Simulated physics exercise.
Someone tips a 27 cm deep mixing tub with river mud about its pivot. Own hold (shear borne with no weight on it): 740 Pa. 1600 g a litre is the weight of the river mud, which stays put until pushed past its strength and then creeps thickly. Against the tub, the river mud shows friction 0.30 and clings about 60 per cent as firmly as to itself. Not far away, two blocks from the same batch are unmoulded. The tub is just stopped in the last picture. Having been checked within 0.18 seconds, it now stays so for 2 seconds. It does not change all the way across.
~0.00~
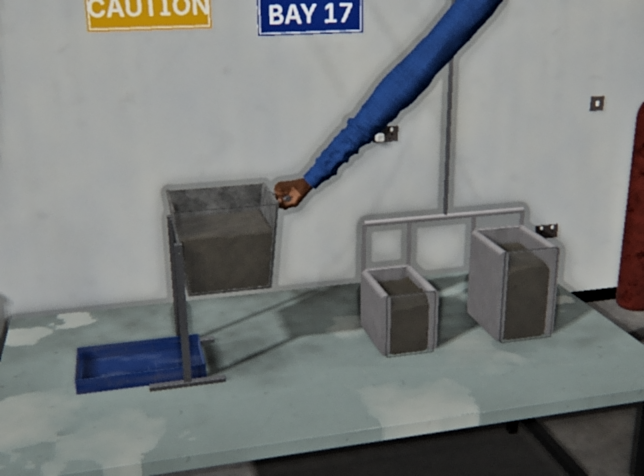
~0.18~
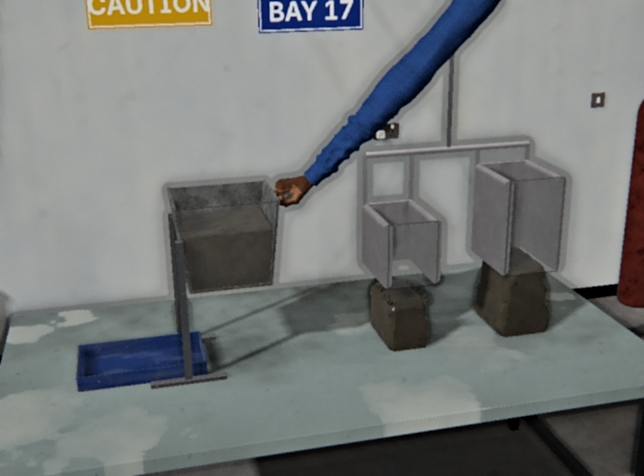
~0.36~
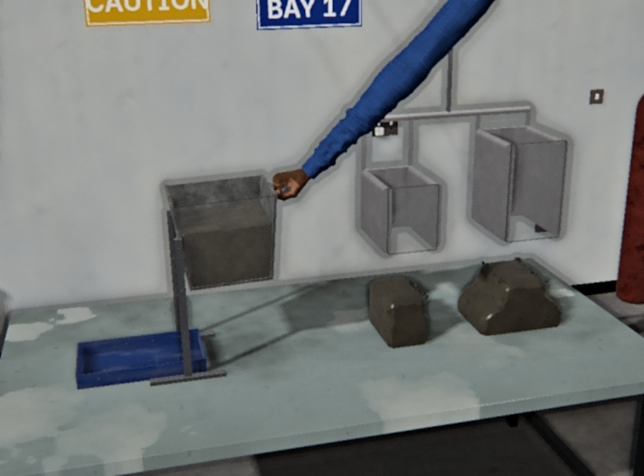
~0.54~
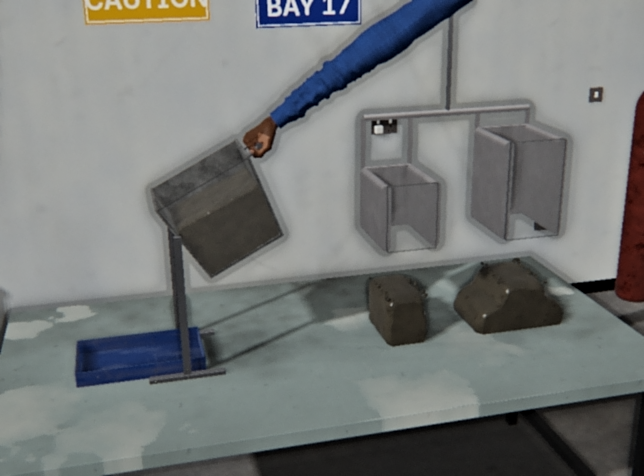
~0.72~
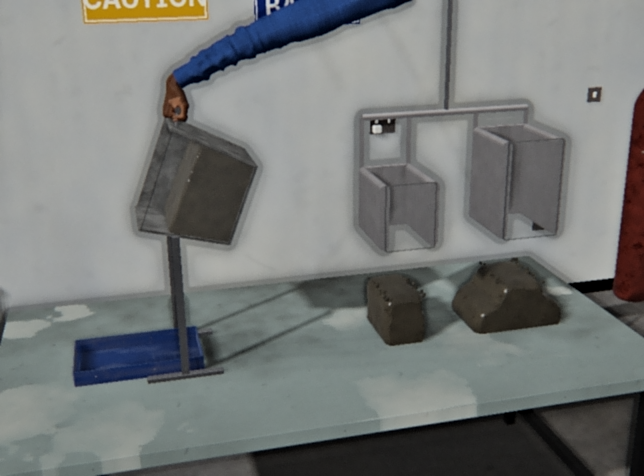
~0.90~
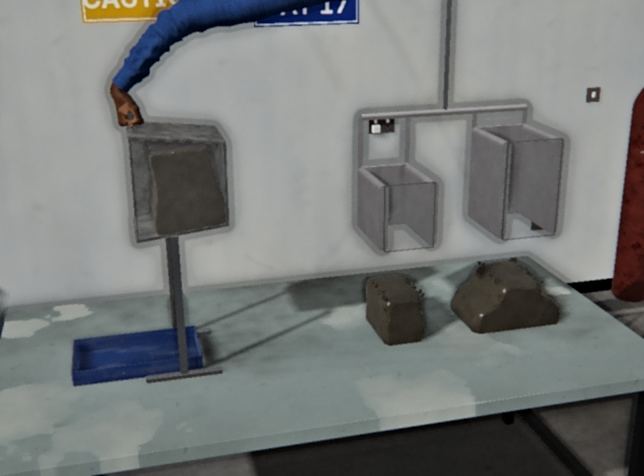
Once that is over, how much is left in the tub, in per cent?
51 %.
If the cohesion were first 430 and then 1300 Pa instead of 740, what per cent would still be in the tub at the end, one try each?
Result: 40 % for the first case, 100 % for the second.
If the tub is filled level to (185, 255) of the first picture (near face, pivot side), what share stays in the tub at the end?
I'd put it close to 70 in a hundred.
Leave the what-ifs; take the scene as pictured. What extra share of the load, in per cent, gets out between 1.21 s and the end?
12 per cent.
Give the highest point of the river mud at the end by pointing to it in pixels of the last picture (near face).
Roughly at pixel (199, 196).
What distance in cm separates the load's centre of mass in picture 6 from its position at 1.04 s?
I'd put the distance at about 7 centimetres.
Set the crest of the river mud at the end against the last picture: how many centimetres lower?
Roughly 14 cm.
By 1.04 s, the tub is at 89 degrees and holds 95 %.
By 1.21 s, the tub is at 89 degrees and holds 62 %.
By 1.38 s, the tub is at 89 degrees and holds 50 %.
By 1.55 s, the tub is at 89 degrees and holds 51 %.
By 2.90 s, at the end, the tub is at 89 degrees and holds 51 %.
